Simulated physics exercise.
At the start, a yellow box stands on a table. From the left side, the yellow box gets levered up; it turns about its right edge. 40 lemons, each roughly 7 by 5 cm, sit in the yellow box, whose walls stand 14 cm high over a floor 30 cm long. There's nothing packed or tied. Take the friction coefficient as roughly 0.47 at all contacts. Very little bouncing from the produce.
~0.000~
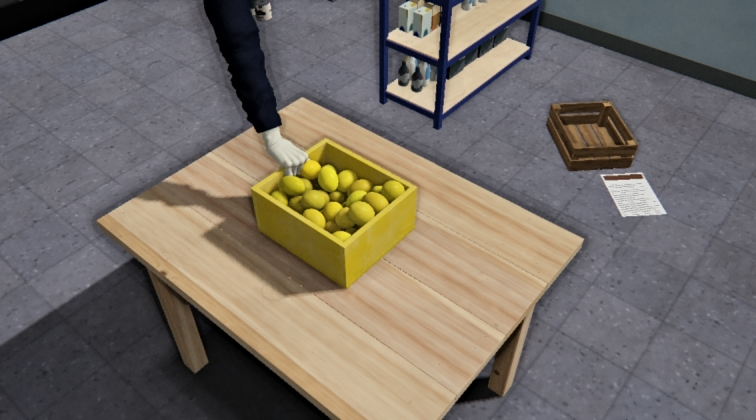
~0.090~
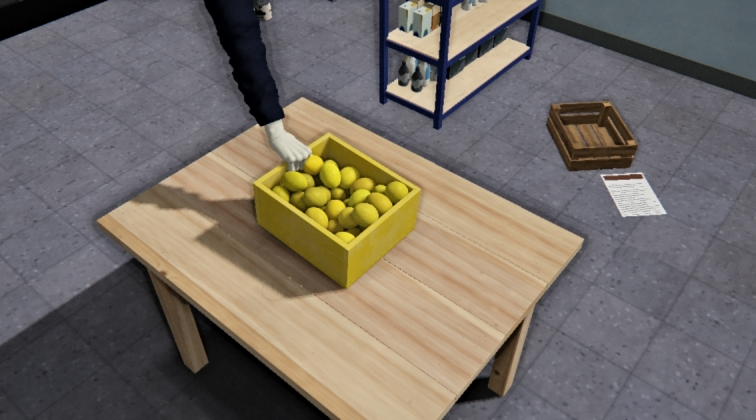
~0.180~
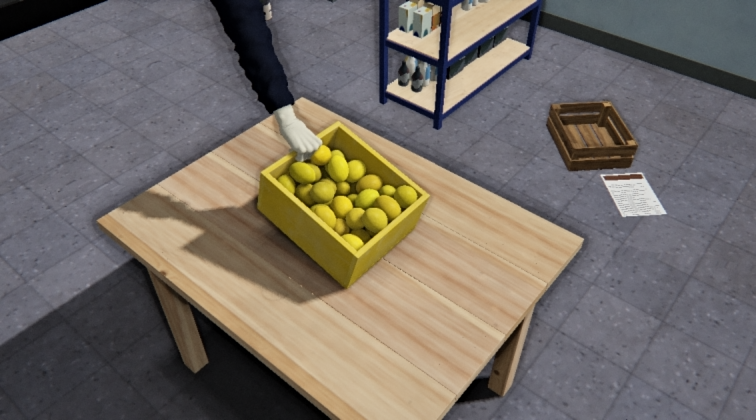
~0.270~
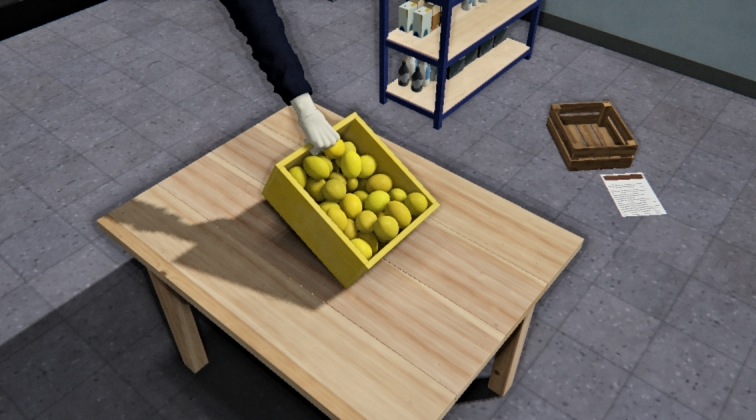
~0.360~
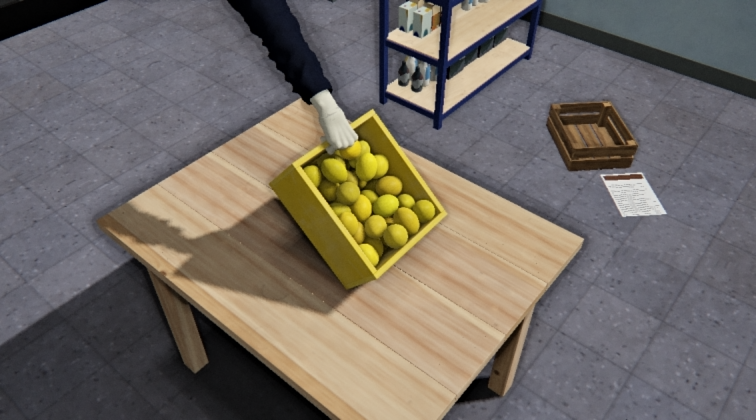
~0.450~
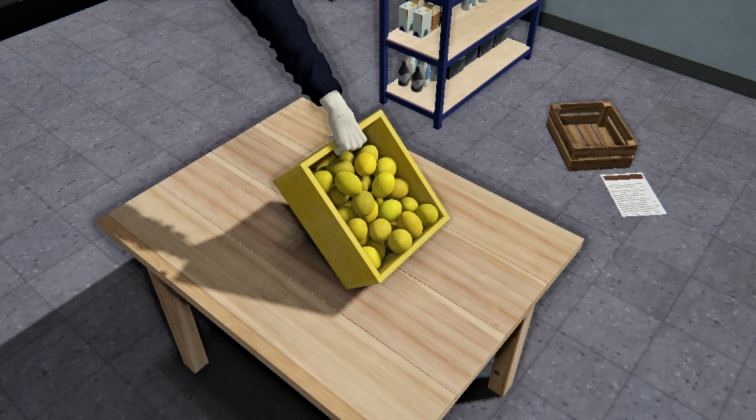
To begin with, a yellow box full of lemon-like yellow fruit sits level on a wooden table, a pale hand at its far left rim. The hand raises the left side, and the box turns steadily about its right edge until it leans steeply, the fruit shifting but all still inside.
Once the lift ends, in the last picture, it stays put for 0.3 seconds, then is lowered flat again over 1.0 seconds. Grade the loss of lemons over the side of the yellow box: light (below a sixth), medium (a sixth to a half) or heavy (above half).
Light.
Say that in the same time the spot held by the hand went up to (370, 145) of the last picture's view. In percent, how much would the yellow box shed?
Yellow box 20%.
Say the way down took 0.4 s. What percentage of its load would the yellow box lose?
That would cost the yellow box 0 per cent of its load.
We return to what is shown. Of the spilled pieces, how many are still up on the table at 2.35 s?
About 0.
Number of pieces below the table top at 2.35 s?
About 2.
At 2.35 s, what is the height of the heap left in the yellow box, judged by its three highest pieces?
Roughly 16 centimetres.
After 0.75 s, tilt 45°; yellow box 40 in, 0 out.
After 1.13 s, tilt 30°; yellow box 38 in, 2 out.
After 1.67 s, tilt 1°; yellow box 38 in, 2 out.
When it is over (at 2.35 s), yellow box 38 in, 2 out. Asked share, 2 of 40, 5 per cent.
